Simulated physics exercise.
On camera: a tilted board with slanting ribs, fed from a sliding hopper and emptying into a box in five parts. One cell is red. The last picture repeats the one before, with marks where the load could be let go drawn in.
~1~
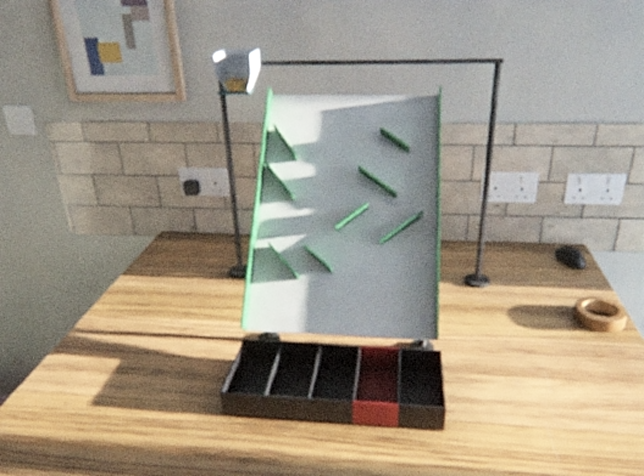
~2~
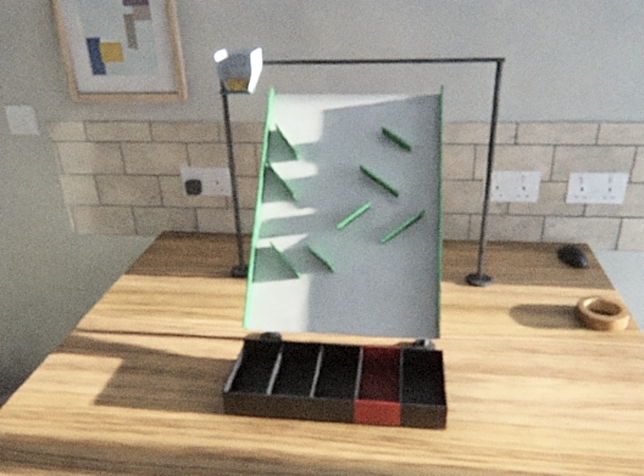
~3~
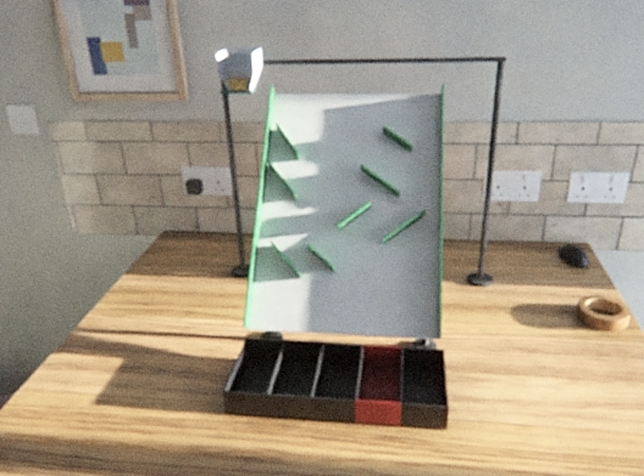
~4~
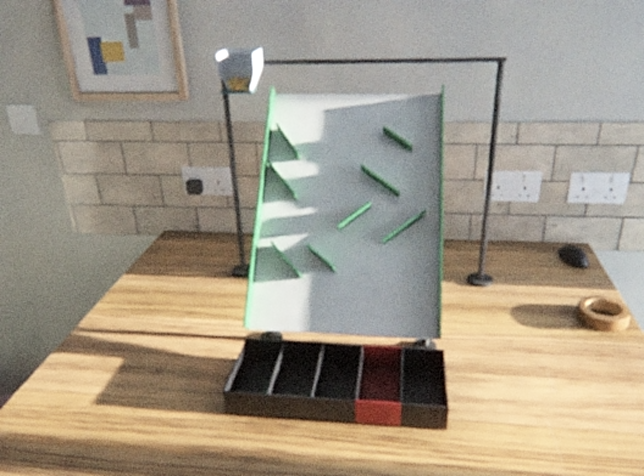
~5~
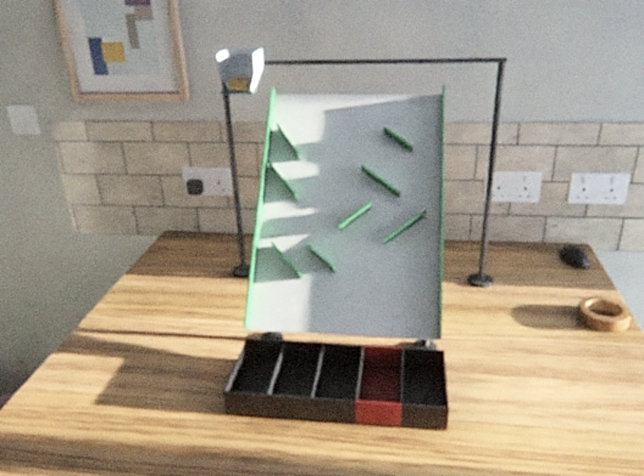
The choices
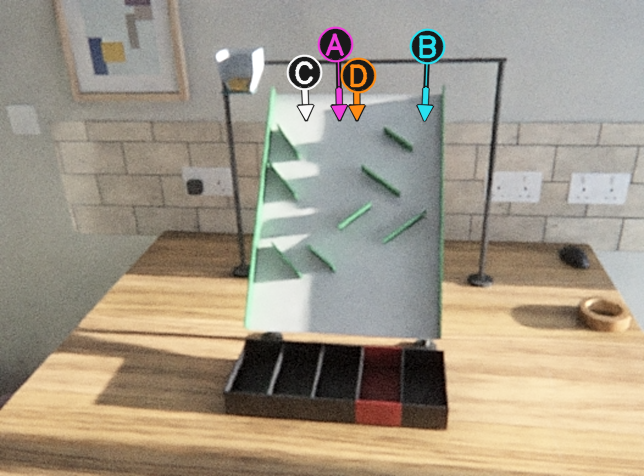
The video shows a tilted pale board with green slanting ribs on a wooden table, a small container mounted at its upper left and a black box with one red compartment below; apart from a slight shift in view, nothing moves.
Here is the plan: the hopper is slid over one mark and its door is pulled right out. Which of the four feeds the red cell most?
Mark C.
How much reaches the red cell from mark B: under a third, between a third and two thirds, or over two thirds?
Mark B gives under a third.
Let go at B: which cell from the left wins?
It is the fifth one.
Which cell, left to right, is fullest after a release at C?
It is the fourth one.
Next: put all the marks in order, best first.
C, A, D, B.
On the marked copy, mark A meets the board at (339, 114); mark B meets the board at (424, 114); mark C meets the board at (306, 114); mark D meets the board at (356, 114).
If A is chosen, about half in the red cell, about half in other cells.
If B is chosen, none in the red cell, nearly all in other cells, a stray few outside the box.
If C is chosen, about two thirds in the red cell, about a third in other cells.
If D is chosen, about a quarter in the red cell, most in other cells.
